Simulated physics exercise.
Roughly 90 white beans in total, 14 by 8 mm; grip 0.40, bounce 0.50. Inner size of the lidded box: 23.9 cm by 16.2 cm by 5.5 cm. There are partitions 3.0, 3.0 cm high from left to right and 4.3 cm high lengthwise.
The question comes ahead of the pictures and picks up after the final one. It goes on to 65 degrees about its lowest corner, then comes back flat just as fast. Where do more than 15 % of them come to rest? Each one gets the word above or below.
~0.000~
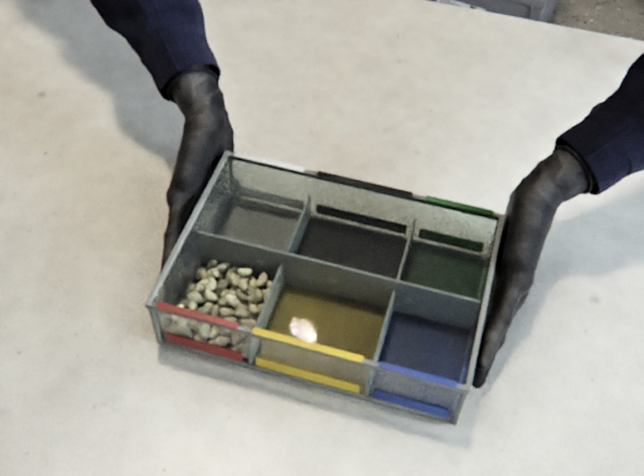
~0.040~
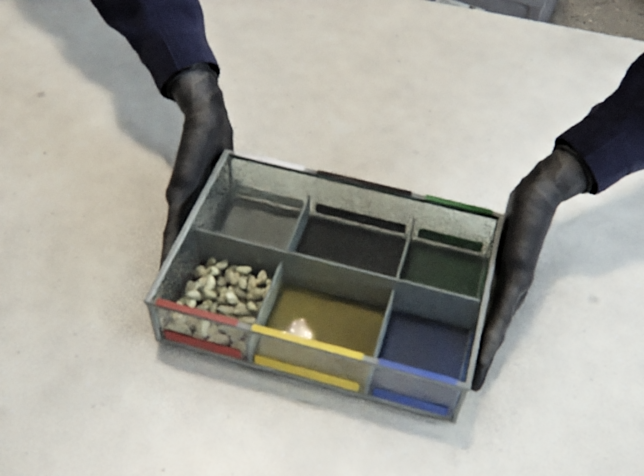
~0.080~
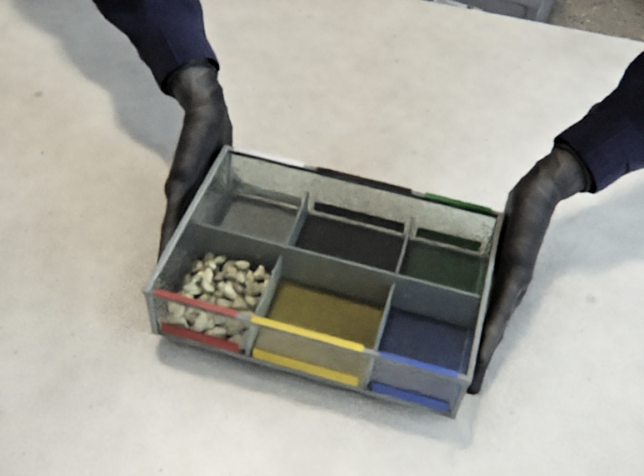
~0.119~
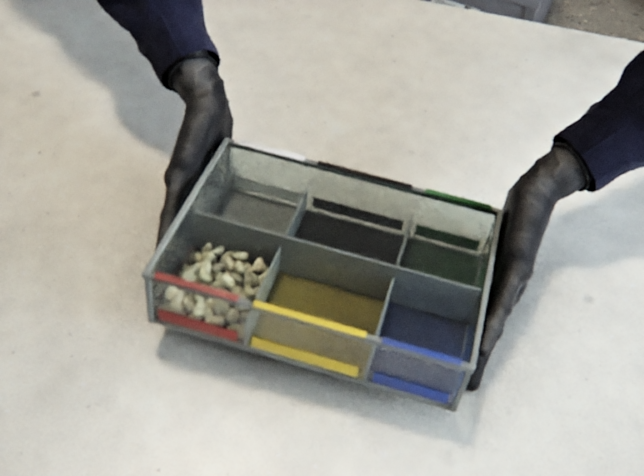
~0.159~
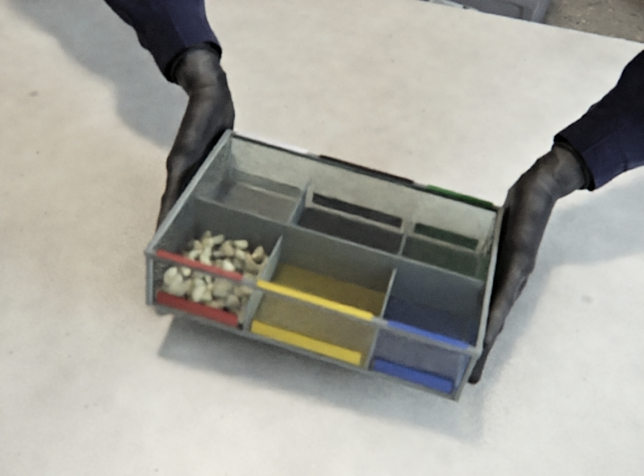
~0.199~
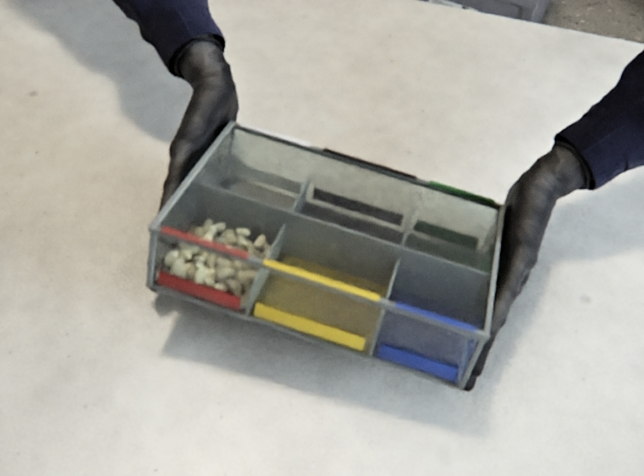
One by one: Red: Beats the threshold. Blue: Fails to beat the threshold. Green: Fails to beat the threshold. Yellow: Fails to beat the threshold. White: Fails to beat the threshold. Black: Fails to beat the threshold.
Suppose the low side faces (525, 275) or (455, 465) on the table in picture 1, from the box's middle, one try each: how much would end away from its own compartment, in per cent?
Roughly 35 per cent on the first try and 20 per cent on the second.
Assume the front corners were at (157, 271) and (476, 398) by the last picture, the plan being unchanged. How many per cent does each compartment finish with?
Each compartment ends with this per cent: Red 70, blue 5, green 0, yellow 25, white 0 and black 0.
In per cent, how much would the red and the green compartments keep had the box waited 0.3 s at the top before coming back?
You'd end up with red at 90 per cent and green at 0 per cent.
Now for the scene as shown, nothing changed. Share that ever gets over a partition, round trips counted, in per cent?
I'd put it at some 10 percent of the pieces.
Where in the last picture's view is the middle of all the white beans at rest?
(240, 287) or so.
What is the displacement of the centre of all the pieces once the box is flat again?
Roughly 3.0 cm.
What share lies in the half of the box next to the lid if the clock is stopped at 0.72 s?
20 %.
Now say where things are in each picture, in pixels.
Box tilt 0 degrees, front corners at (152, 303) and (465, 387); red 100 %, in the first frame.
Box tilt 1 degrees, front corners at (151, 300) and (465, 384), in the second frame.
Box tilt 3 degrees, front corners at (150, 290) and (466, 377), lowest corner right back, in the third frame.
Box tilt 7 degrees, front corners at (149, 274) and (470, 366), lowest corner right back, in the fourth frame.
Box tilt 12 degrees, front corners at (151, 252) and (475, 350), lowest corner right back, in the fifth frame.
Box tilt 16 degrees, front corners at (156, 228) and (483, 334), lowest corner right back; red 100 %. The box's pace is about 115 degrees a second, in the sixth frame.
Then, at 0.72 s, tilt 64 degrees; red 100 %.
After 1.06 s, tilt 27 degrees; red 90 %, yellow 5 %, black 5 %.
After 1.50 s, tilt 0 degrees; red 90 %, yellow 5 %, black 5 %.
In the end, at 2.0 s, red 90 %, blue 0 %, green 0 %, yellow 5 %, white 0 %, black 5 %.
